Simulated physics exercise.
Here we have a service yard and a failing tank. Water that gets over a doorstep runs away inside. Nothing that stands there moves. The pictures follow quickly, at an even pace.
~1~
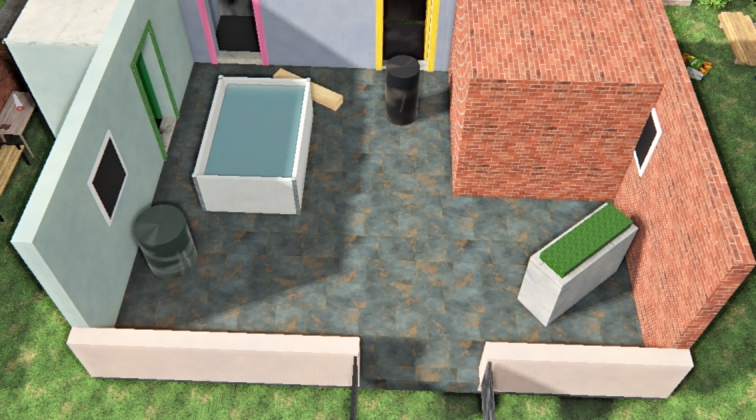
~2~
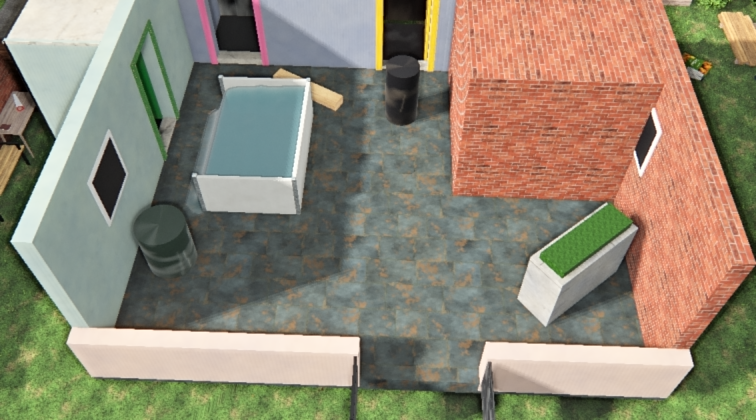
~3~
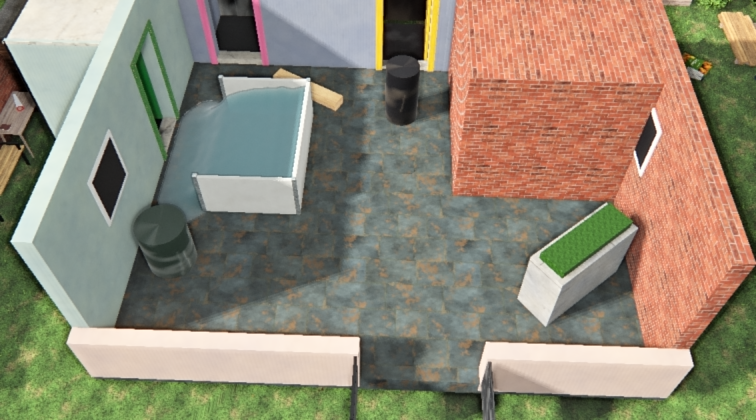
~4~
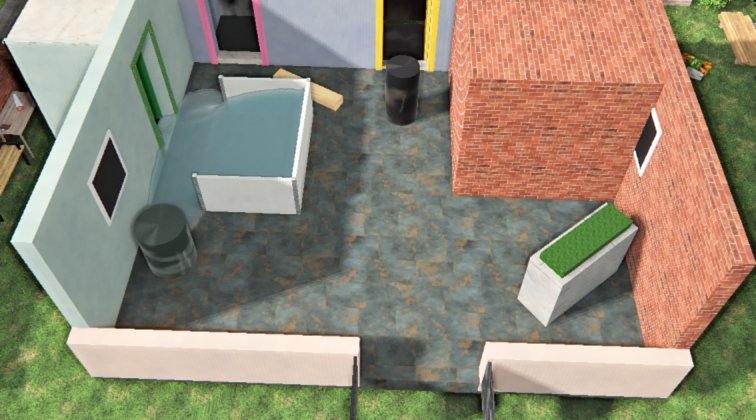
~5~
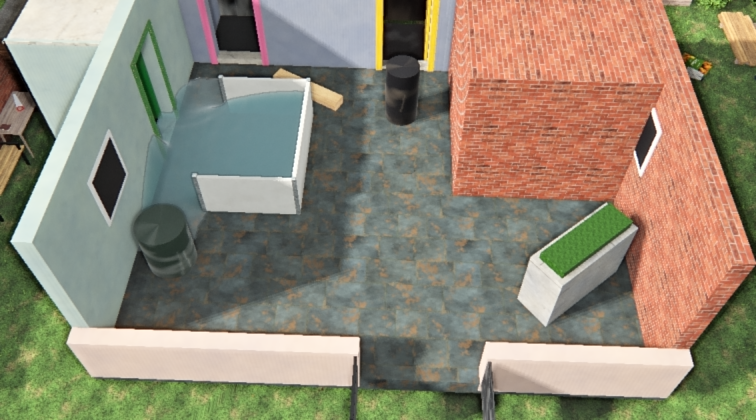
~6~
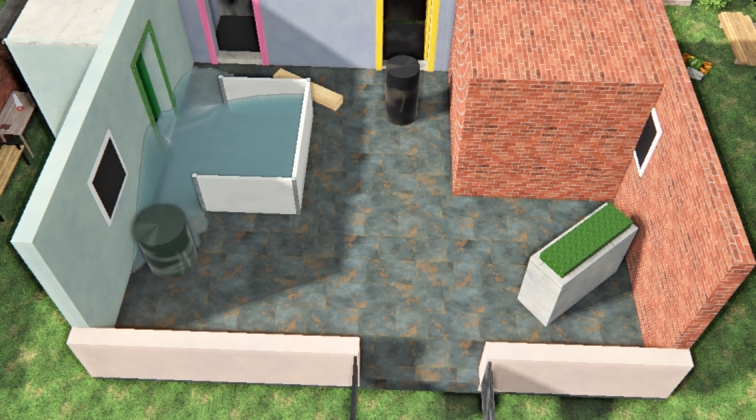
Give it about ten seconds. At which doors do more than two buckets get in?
In the end: The yellow door holds within the limit; the green door floods; the pink door floods.
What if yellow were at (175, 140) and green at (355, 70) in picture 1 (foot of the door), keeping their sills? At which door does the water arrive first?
I say the yellow-painted one.
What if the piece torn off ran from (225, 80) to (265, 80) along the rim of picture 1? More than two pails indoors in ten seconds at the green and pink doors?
In short: Green door takes less, pink door takes more.
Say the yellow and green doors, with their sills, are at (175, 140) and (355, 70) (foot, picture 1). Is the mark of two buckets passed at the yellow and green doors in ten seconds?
My reading: Yellow door goes over; green door lets less in.
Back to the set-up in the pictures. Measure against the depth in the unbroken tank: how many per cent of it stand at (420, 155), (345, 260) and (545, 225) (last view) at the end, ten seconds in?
Roughly 4, 2 and 8 per cent, in turn.
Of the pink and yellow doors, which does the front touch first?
It is the one in pink.
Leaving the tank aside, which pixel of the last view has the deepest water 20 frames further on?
Close to (274, 77).
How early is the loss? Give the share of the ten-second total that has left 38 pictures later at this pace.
About 90 per cent.
A moment on, water covers 15 % of the floor; the yellow door not reached, the green door far over two buckets in, the pink door wet at the sill, nothing in.
Next, water covers 30 % of the floor; the yellow door not reached, the green door far over two buckets in, the pink door under two buckets in.
Then, water covers 60 % of the floor; the yellow door wet at the sill, nothing in, the green door far over two buckets in, the pink door over two buckets in.
Later, water covers 85 % of the floor; the yellow door under two buckets in, the green door far over two buckets in, the pink door over two buckets in.
In the end, water covers 90 % of the floor; the yellow door under two buckets in, the green door far over two buckets in, the pink door over two buckets in.
